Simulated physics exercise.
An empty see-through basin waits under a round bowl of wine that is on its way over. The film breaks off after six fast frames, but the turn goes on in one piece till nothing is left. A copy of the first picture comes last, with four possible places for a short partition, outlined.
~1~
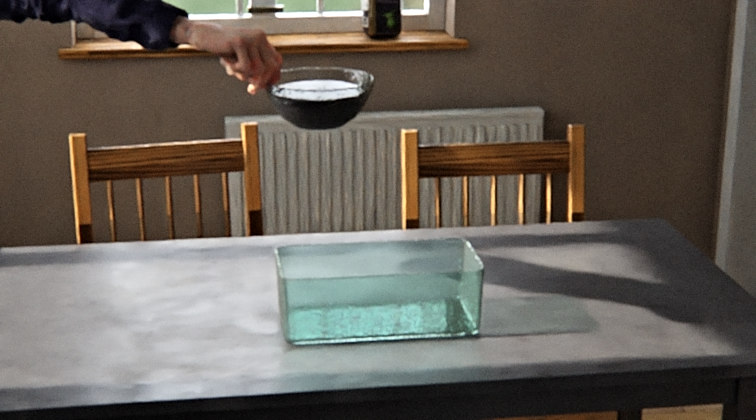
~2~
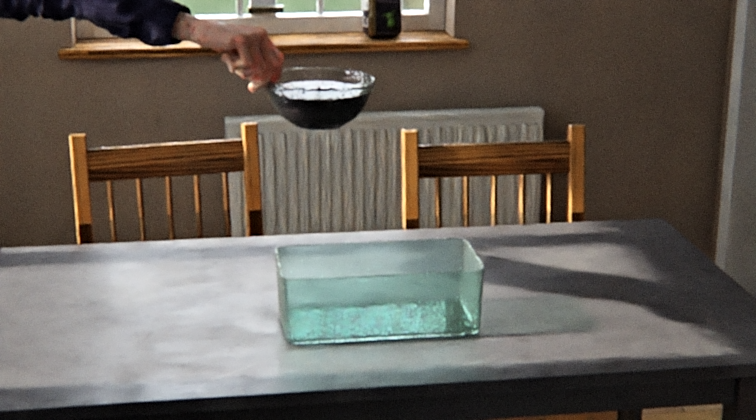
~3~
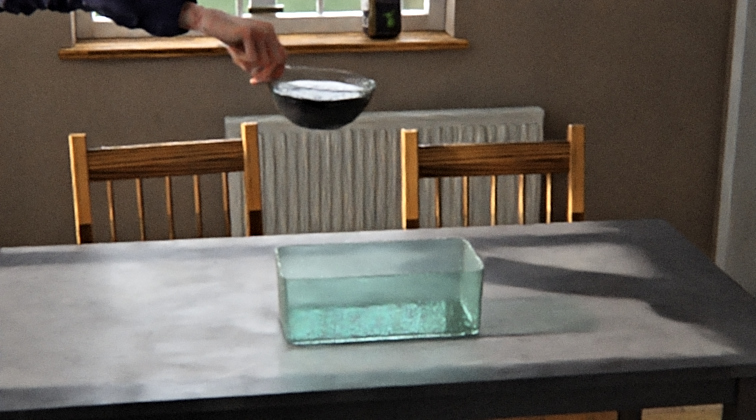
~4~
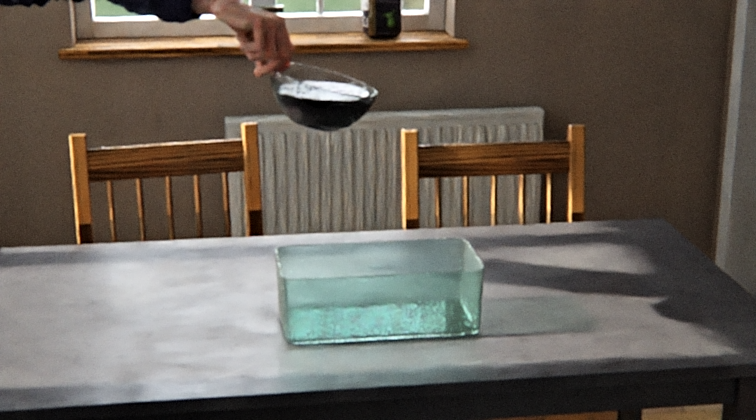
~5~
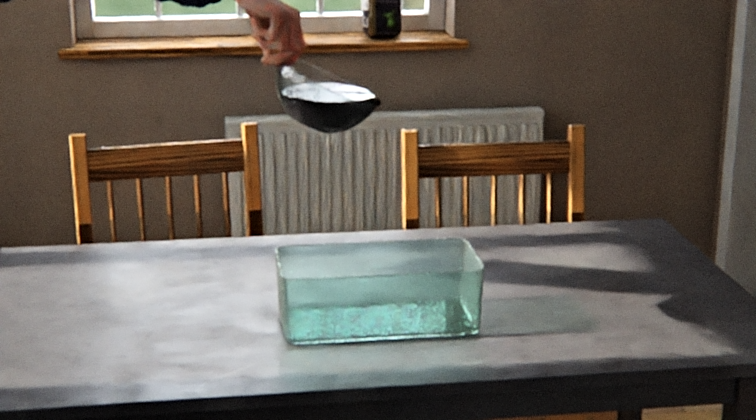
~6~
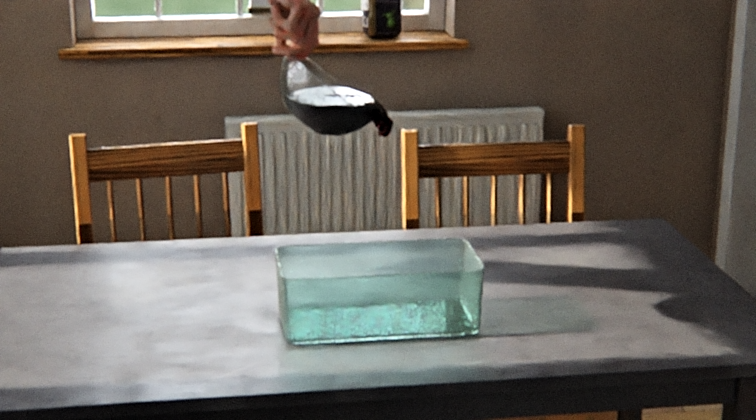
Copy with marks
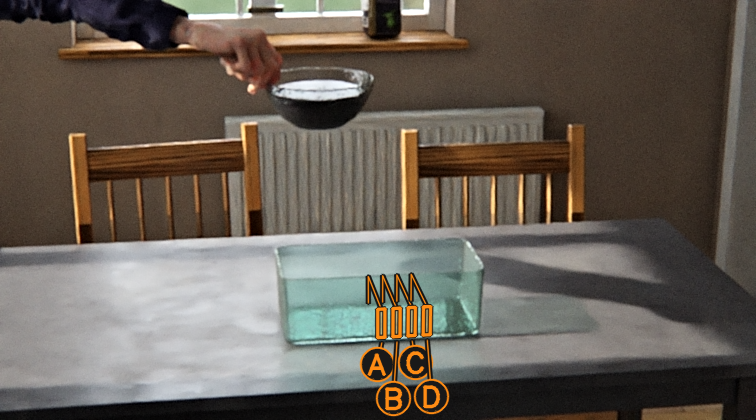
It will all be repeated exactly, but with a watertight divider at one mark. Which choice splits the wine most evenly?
Best: D.
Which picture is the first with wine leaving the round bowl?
In picture 5.
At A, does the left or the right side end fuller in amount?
The right side.
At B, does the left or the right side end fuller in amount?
More ends on the right.
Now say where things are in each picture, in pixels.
The first frame shows upright, lip at (371, 77); basin from (285, 342) to (480, 331); nothing has left yet.
The second frame shows upright, lip at (372, 78); nothing has left yet.
The third frame shows tipped about 7°, lip at (374, 83); nothing has left yet.
The fourth frame shows tipped about 15°, lip at (375, 91); nothing has left yet.
The fifth frame shows tipped about 26°, lip at (376, 102); wine is over the lip, down to (376, 102).
The sixth frame shows tipped about 39°, lip at (374, 114); wine is over the lip, down to (383, 133).
On the marked copy, A at (381, 342); B at (397, 341); C at (412, 340); D at (427, 340).
With A, about 9 % ends left of the wall and 87 % right of it; 4 % is lost outside.
With B, about 18 % ends left of the wall and 78 % right of it; 4 % is lost outside.
With C, about 31 % ends left of the wall and 65 % right of it; 3 % is lost outside.
With D, about 52 % ends left of the wall and 44 % right of it; 4 % is lost outside.
